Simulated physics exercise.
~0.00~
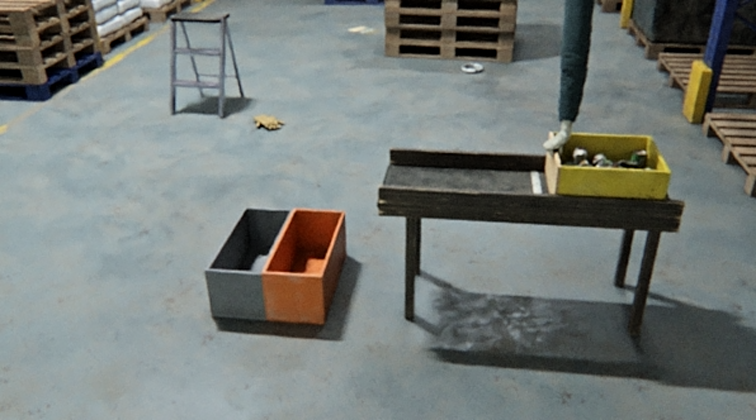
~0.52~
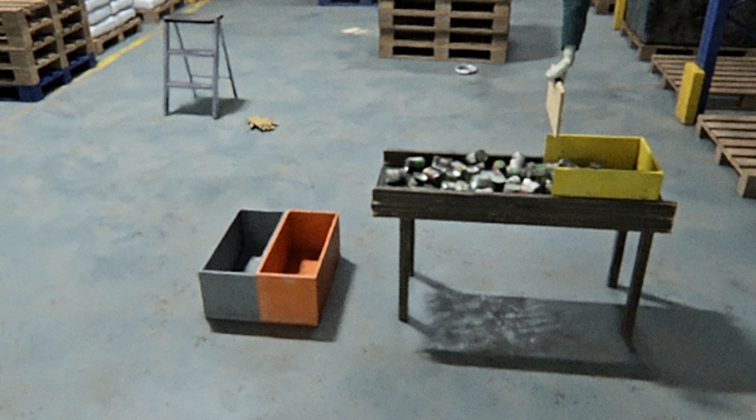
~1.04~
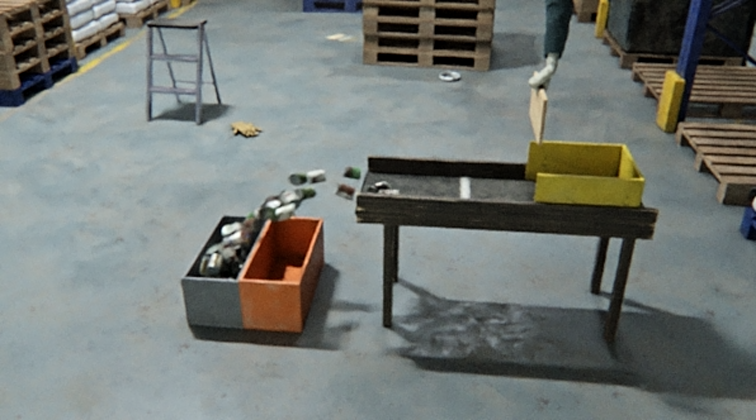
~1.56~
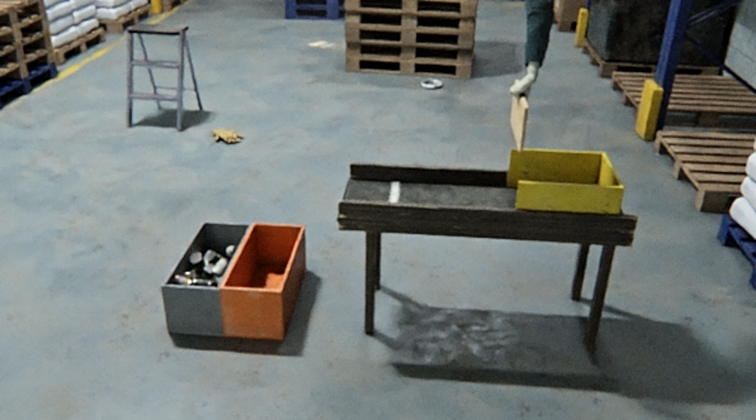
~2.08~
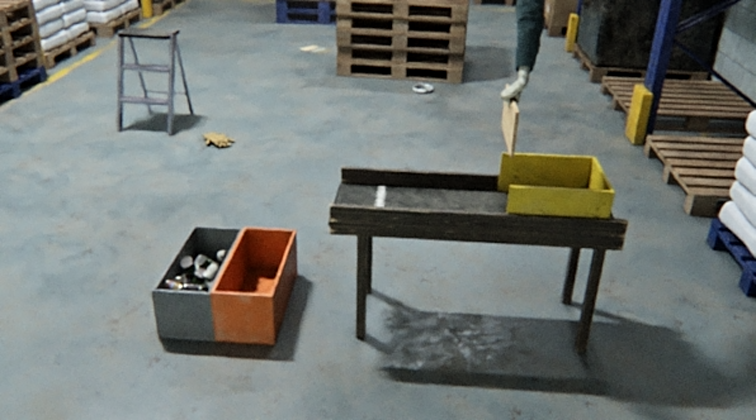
A yellow pen of small tins sits on the right end of a dark conveyor in a warehouse, seen from slightly above, with wooden pallets and a stepladder behind. On the floor to the left stand an orange tote and, beyond it, a grey bin. A gloved hand lifts the gate at the pen's left side, and the tins ride out along the belt to the left. They spill off its end in a stream, passing over the orange tote and dropping into the grey bin. Finally the belt and pen are empty, the tins lie in the grey bin, and the orange tote holds none.
